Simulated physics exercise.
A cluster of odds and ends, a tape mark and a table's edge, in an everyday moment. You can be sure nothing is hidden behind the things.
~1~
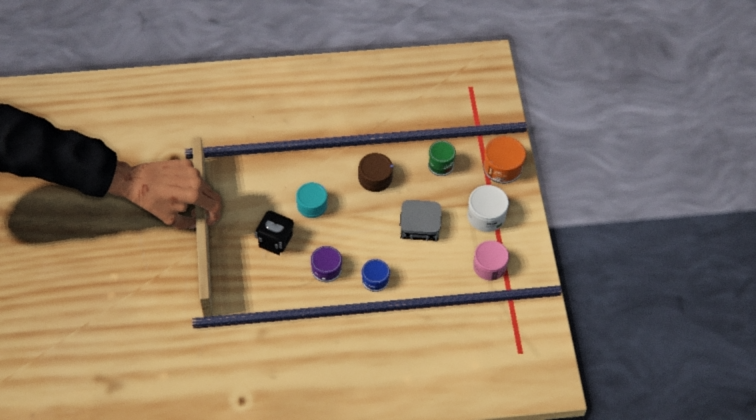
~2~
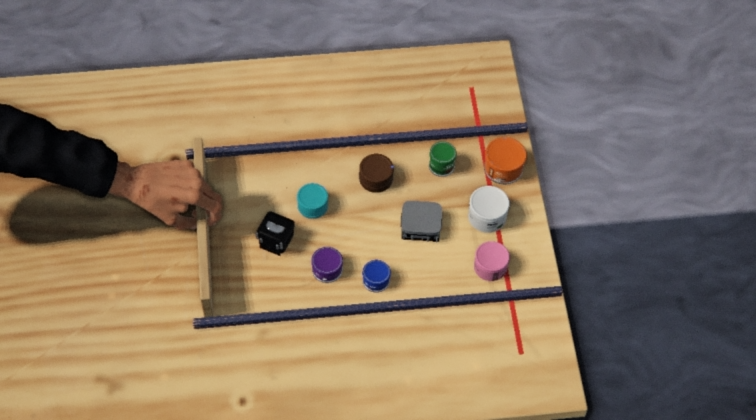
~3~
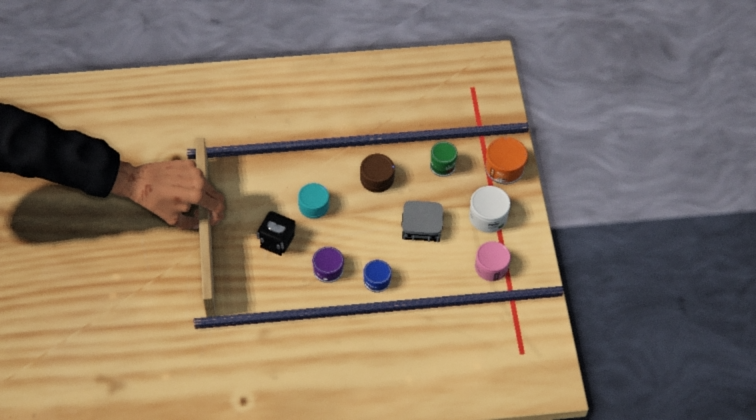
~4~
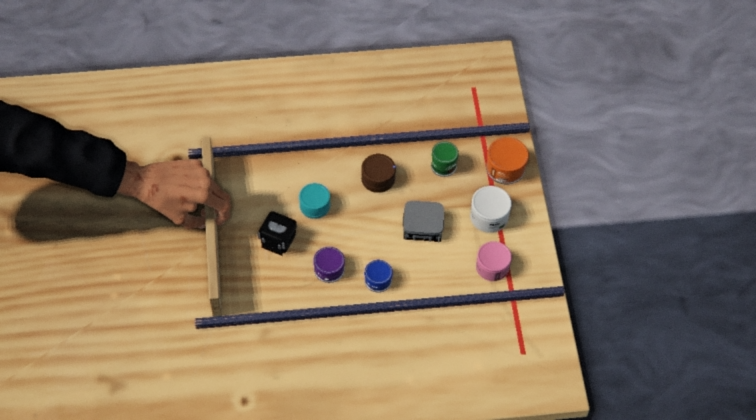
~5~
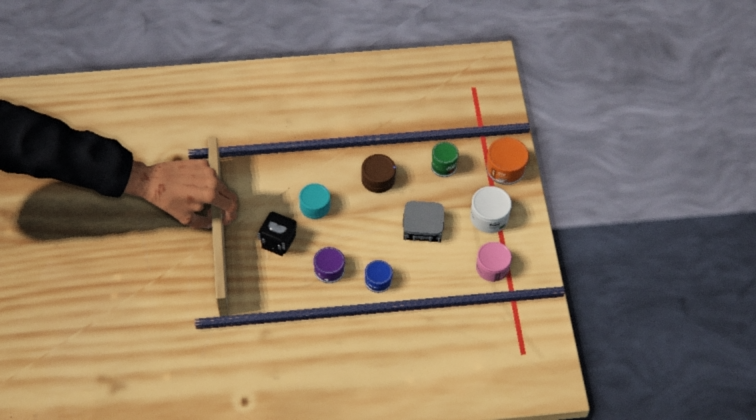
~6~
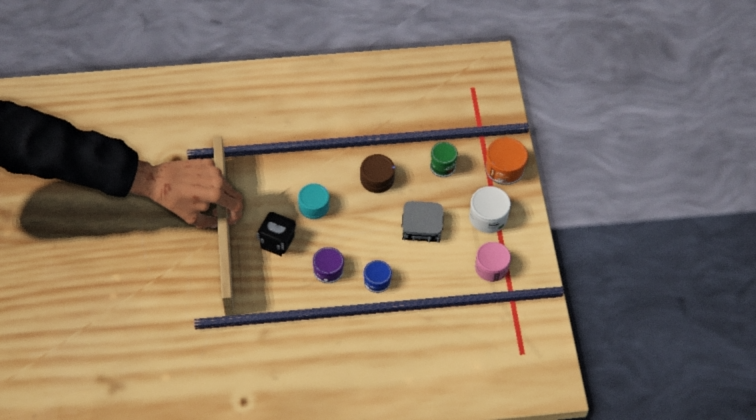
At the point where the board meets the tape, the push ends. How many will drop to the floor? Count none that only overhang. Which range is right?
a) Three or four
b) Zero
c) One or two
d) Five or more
(c) One or two.
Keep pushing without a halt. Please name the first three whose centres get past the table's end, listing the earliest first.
Order, earliest first: White tub, orange tin, grey case.
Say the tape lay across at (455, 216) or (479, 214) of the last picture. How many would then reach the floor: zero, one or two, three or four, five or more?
Falls: None; 1 or 2.
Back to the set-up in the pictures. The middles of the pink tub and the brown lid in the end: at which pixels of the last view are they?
The first ends close to (548, 259), the second close to (504, 158).
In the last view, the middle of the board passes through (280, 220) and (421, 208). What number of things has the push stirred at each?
1 and 8.
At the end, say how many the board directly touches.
At rest, 5 are in contact.
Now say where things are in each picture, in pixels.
The first picture shows orange tin (504, 160); white tub (488, 209); pink tub (491, 261); board (202, 225); tape (494, 212).
The second picture shows white tub (488, 210); brown lid (376, 173).
The third picture shows pink tub (492, 262); green tin (444, 159).
The fourth picture shows orange tin (507, 161); blue tin (378, 276).
The fifth picture shows white tub (491, 210); turquoise lid (315, 201).
The sixth picture shows orange tin (506, 161); white tub (490, 210); pink tub (493, 262); board (224, 225); tape (496, 213).
Soon after, none off yet; orange tin at rest near (506, 161); white tub at rest near (490, 210); pink tub at rest near (493, 262).
After that, none off yet; orange tin moving near (515, 161); white tub displaced about its own width near (534, 207); pink tub moving near (498, 263).
In the end, the number that fall off is one or two; gone, white tub.
